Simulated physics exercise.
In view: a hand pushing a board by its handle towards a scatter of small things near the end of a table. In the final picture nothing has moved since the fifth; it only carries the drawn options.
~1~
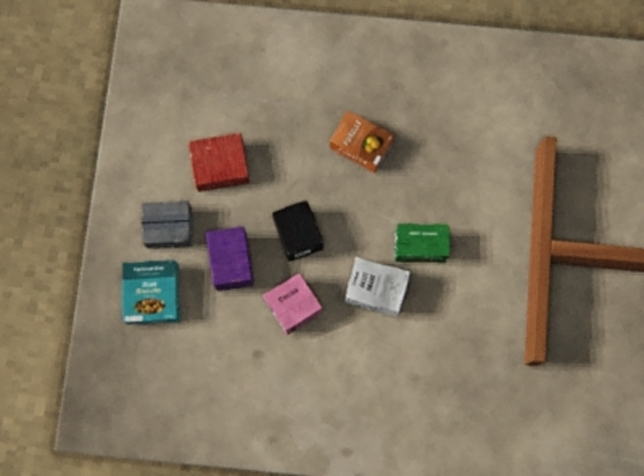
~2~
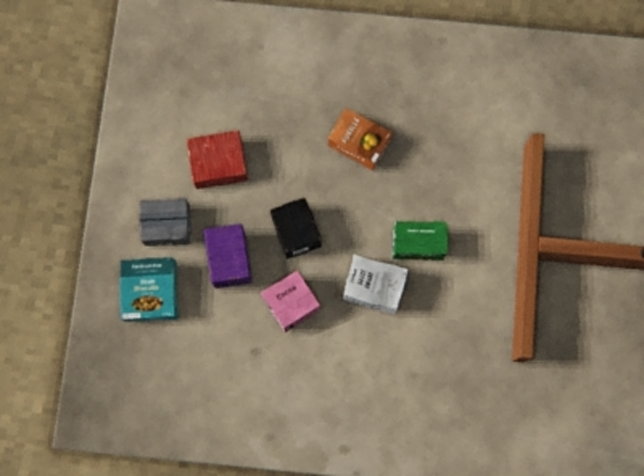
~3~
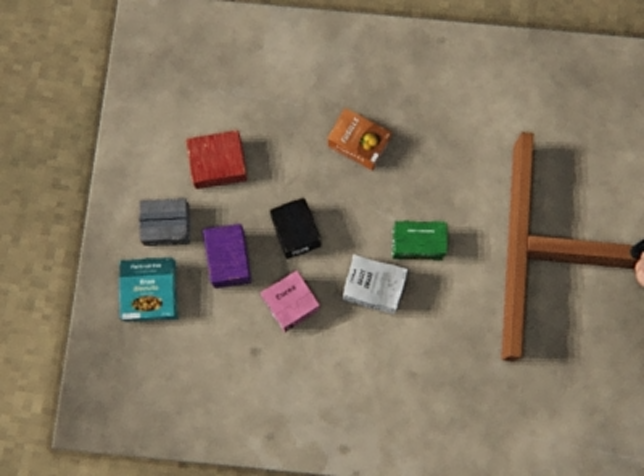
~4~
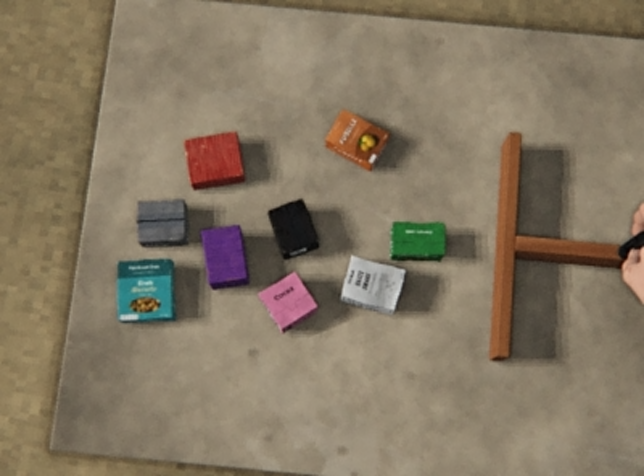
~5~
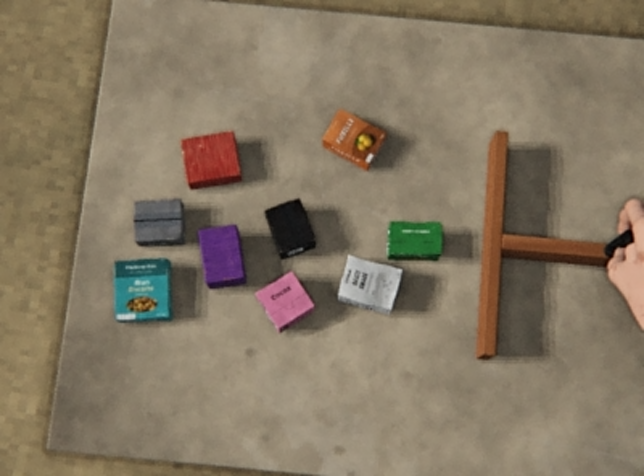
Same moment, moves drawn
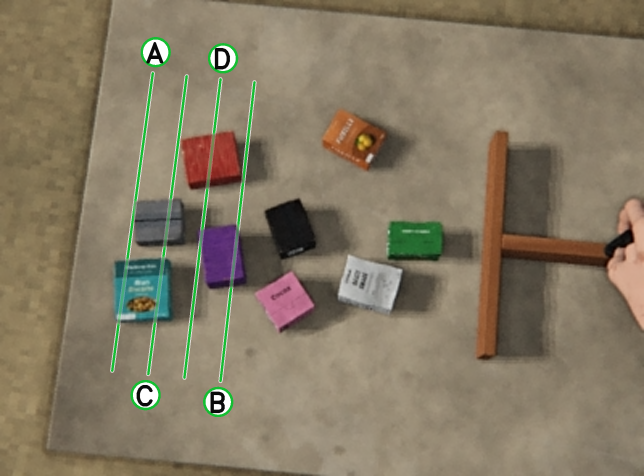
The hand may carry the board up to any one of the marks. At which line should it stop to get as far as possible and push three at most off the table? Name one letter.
It can go as far as C.
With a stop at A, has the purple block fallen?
Yes.
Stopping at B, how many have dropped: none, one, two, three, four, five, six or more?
In all, none.
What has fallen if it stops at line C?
The grey box goes over.
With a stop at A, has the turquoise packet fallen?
Yes.
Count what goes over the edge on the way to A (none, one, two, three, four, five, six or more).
Five.
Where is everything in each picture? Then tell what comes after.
In the first picture, green packet (422, 243); purple block (230, 260); turquoise packet (151, 292).
In the second picture, board (533, 243); orange packet (359, 139).
In the third picture, board (521, 242); pink packet (290, 302).
In the fourth picture, board (509, 242); black box (293, 229).
In the fifth picture, board (496, 240); green packet (414, 241); purple block (223, 258); turquoise packet (143, 291).
On the marked copy, A at (133, 217); B at (238, 227); C at (168, 220); D at (203, 224).
With C. Early on, board (378, 229); orange packet (346, 140); white box (338, 287).
Further on, board (260, 219); grey box (137, 212); turquoise packet (126, 302).
At the end, board (168, 210); grey box over the edge; purple block (76, 258); one fallen.
As for the rest, A drops five; B is within the limit but short; D is within the limit but short.
